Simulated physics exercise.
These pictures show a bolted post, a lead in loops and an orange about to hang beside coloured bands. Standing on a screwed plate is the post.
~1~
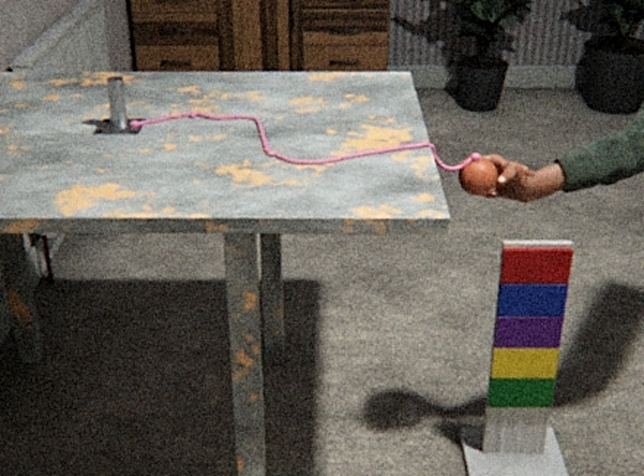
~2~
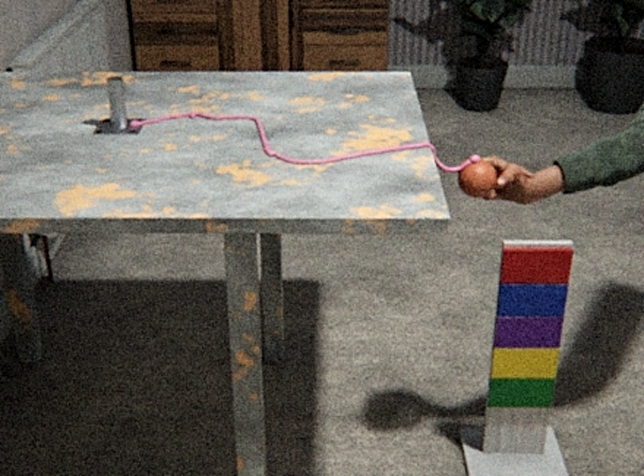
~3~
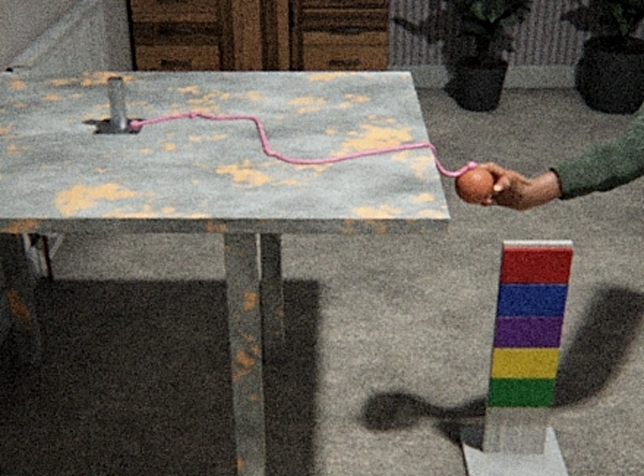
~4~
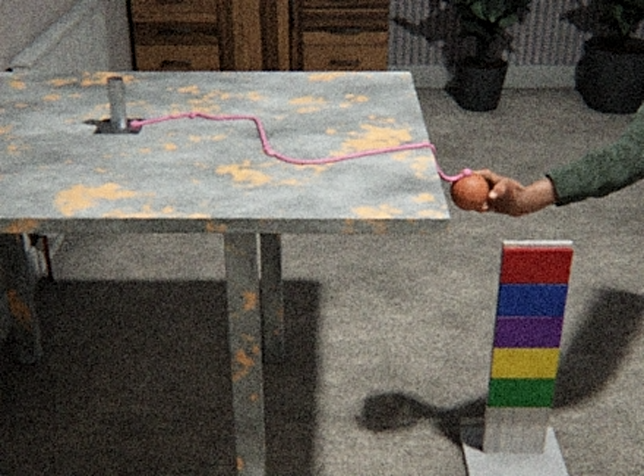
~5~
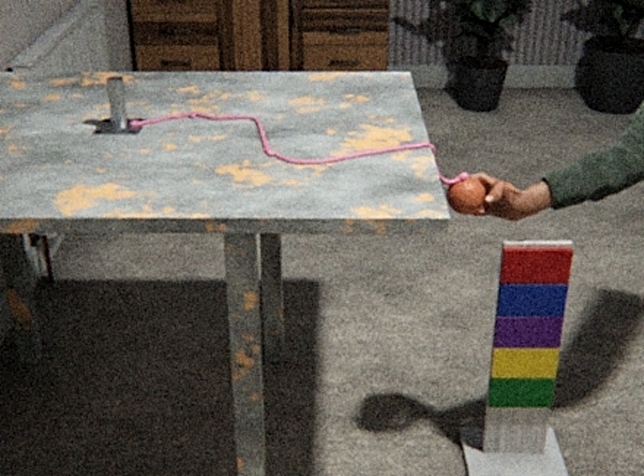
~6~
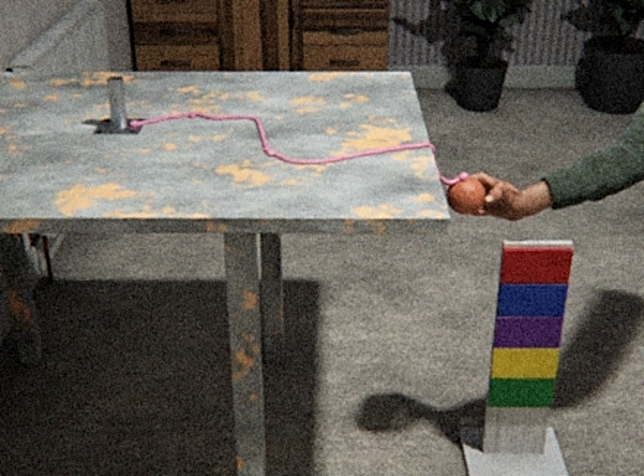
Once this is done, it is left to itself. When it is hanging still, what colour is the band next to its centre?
Purple.
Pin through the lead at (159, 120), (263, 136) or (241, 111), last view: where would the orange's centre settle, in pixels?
Pixel spots, one per try: About (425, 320), (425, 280), (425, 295).
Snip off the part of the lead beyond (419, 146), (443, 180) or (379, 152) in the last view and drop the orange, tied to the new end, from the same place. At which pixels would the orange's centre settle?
Respectively (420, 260), (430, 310) and (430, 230).
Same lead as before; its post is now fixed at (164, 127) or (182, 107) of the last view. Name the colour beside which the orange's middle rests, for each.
In that order: Yellow; yellow.
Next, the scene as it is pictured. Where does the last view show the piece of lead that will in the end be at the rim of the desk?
Approximately at (308, 163) in the final frame.
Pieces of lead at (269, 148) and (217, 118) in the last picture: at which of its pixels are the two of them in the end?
They end up around (368, 134) and around (241, 130).
A little later, orange near (404, 299); level with blue.
Next, orange near (437, 321); level with purple.
When it is over, orange near (423, 325); level with purple. The lead holds its middle at purple.
